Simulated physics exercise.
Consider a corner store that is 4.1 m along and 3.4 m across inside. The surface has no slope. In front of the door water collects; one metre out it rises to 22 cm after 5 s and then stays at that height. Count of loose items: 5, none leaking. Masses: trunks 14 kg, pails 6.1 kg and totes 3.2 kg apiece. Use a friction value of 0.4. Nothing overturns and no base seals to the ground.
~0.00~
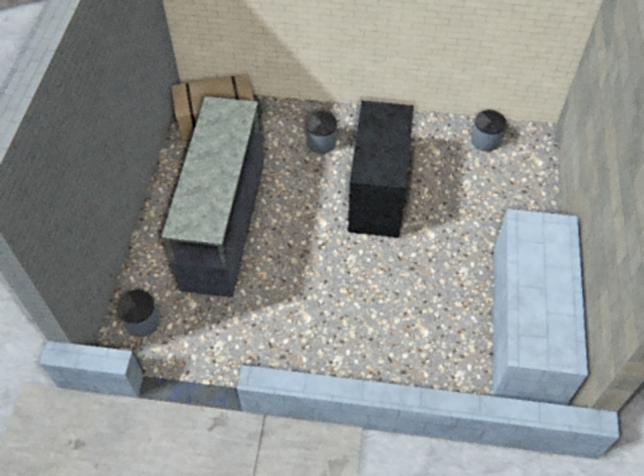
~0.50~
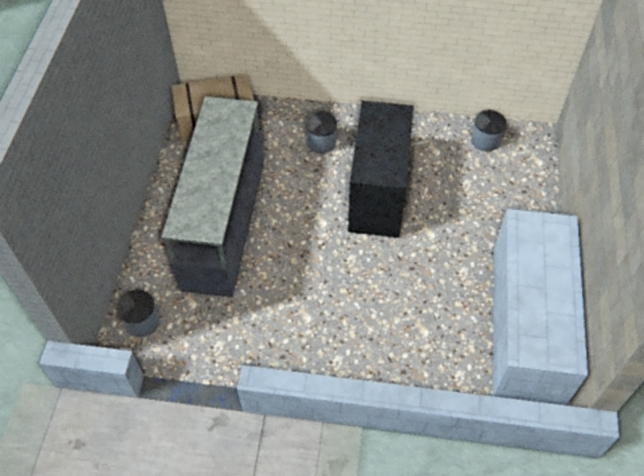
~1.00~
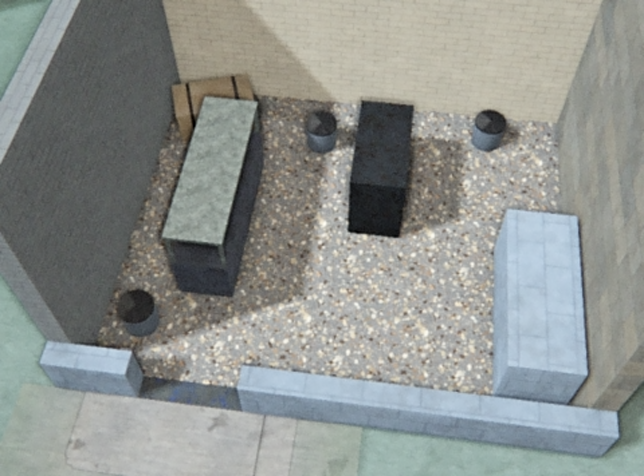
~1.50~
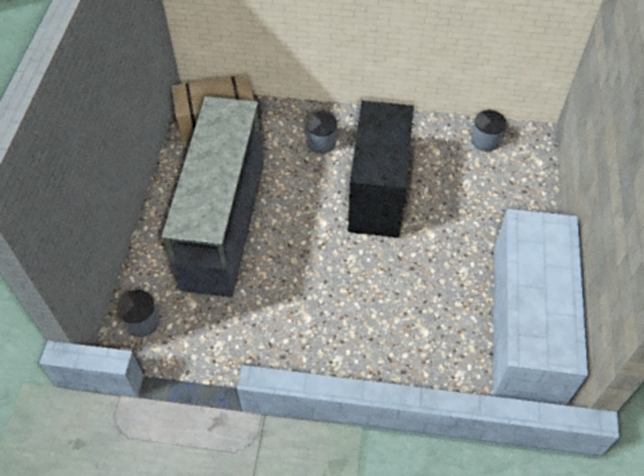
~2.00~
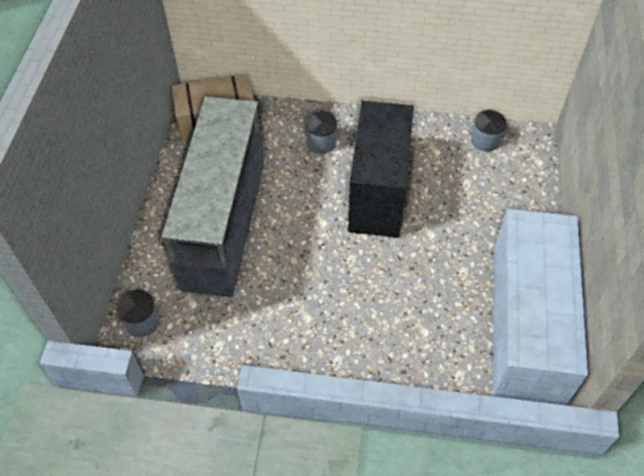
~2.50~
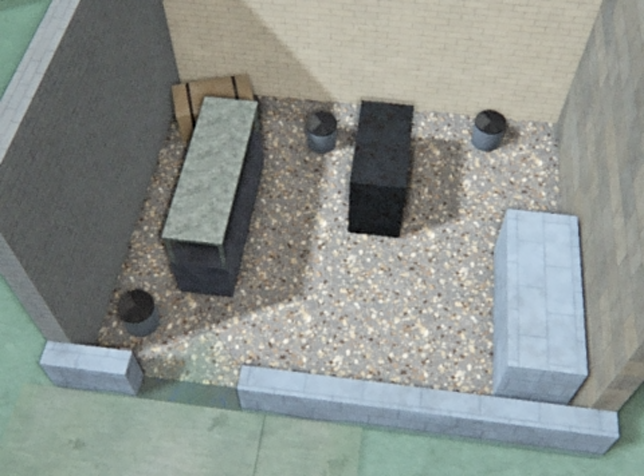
The clip opens on a walled, pebble-floored space seen from above, with blocks and dark round containers standing inside and dry grey paving outside. Greenish water appears around the outer edges, then spreads over the paving in front and finally into the doorway gap, while the objects inside stay still.
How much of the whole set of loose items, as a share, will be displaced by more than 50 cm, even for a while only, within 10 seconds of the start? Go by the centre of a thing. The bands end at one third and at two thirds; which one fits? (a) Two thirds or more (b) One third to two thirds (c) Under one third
a, two thirds or more.
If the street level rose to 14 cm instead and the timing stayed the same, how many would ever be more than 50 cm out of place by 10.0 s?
With that change, 0 of them.
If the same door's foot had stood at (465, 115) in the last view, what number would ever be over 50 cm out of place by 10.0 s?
You'd get 2 in that case.
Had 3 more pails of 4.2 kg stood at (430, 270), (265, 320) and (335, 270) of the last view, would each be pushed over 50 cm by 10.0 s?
Taking them in order, the first is beyond that distance, the second is beyond that distance and the third is beyond that distance.
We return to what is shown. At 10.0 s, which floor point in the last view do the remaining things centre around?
Close to (362, 159).
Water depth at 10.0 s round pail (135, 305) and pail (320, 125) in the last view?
Roughly 9 and 6 cm.
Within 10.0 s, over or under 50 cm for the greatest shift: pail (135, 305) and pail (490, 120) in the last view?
The first is beyond the limit and the second is within the limit.
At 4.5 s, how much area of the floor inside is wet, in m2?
About 4.0 m2.
After 3.5 s 0 of 5 are over 50 cm from their spots; 0 afloat.
After 4.5 s 0 of 5 are over 50 cm from their spots; 0 afloat.
After 7.0 s 0 of 5 are over 50 cm from their spots; 2 afloat.
After 10.0 s 4 of 5 are over 50 cm from their spots, and 4 have been at some point; 4 afloat.
